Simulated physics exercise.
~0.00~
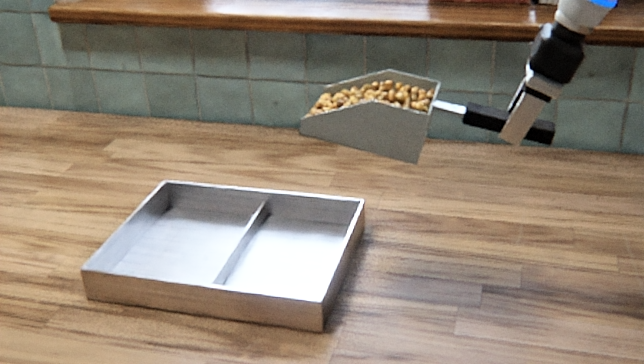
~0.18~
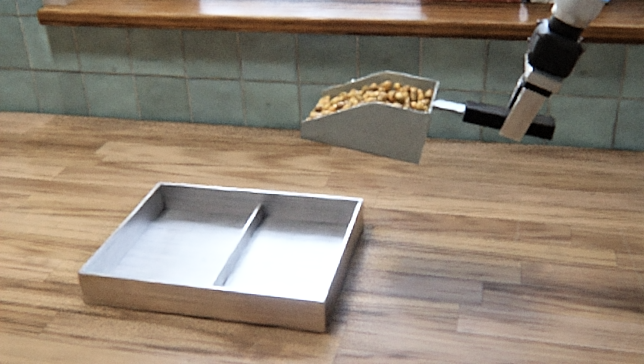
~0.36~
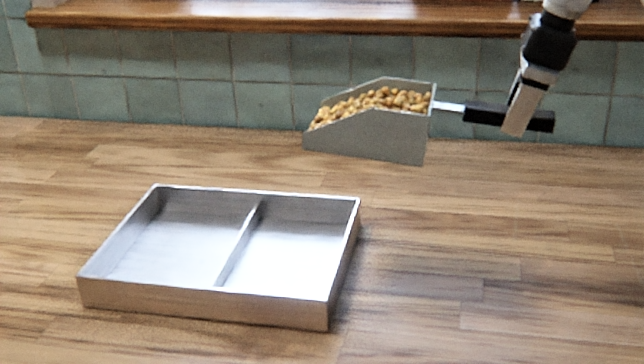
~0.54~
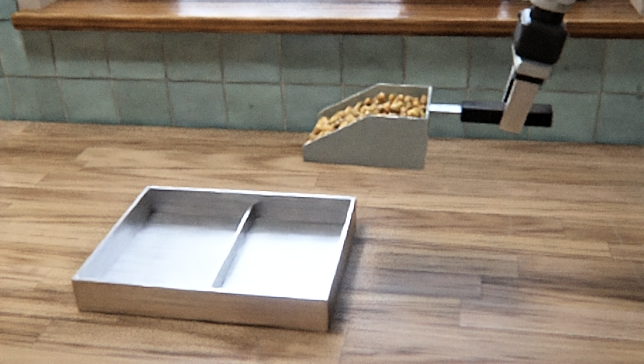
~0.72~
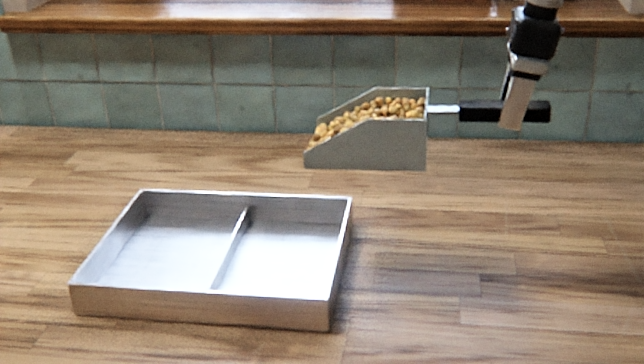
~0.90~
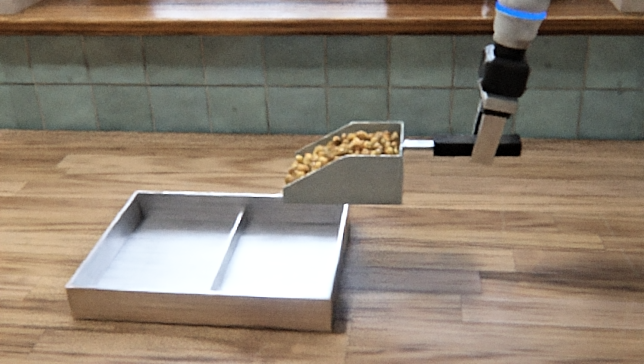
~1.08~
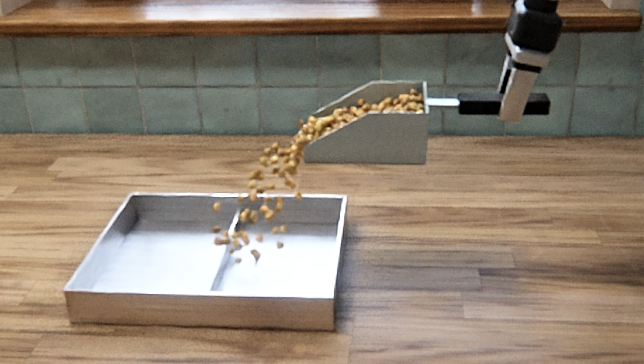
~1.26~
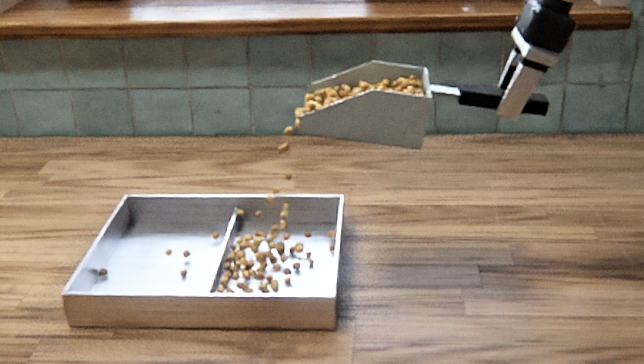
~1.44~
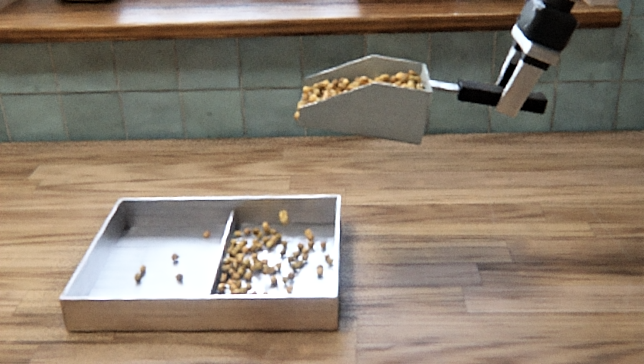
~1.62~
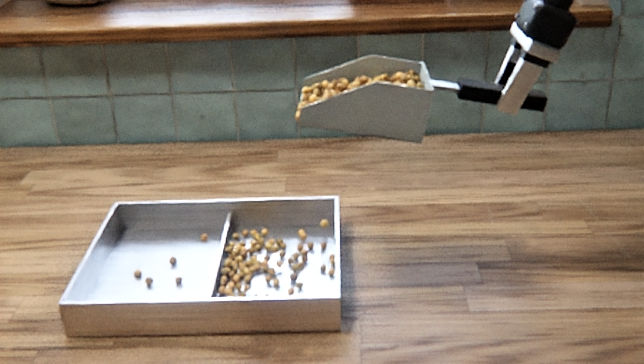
A scoop held by a robot arm jerks, spilling some chickpeas mostly into the tray's right part.
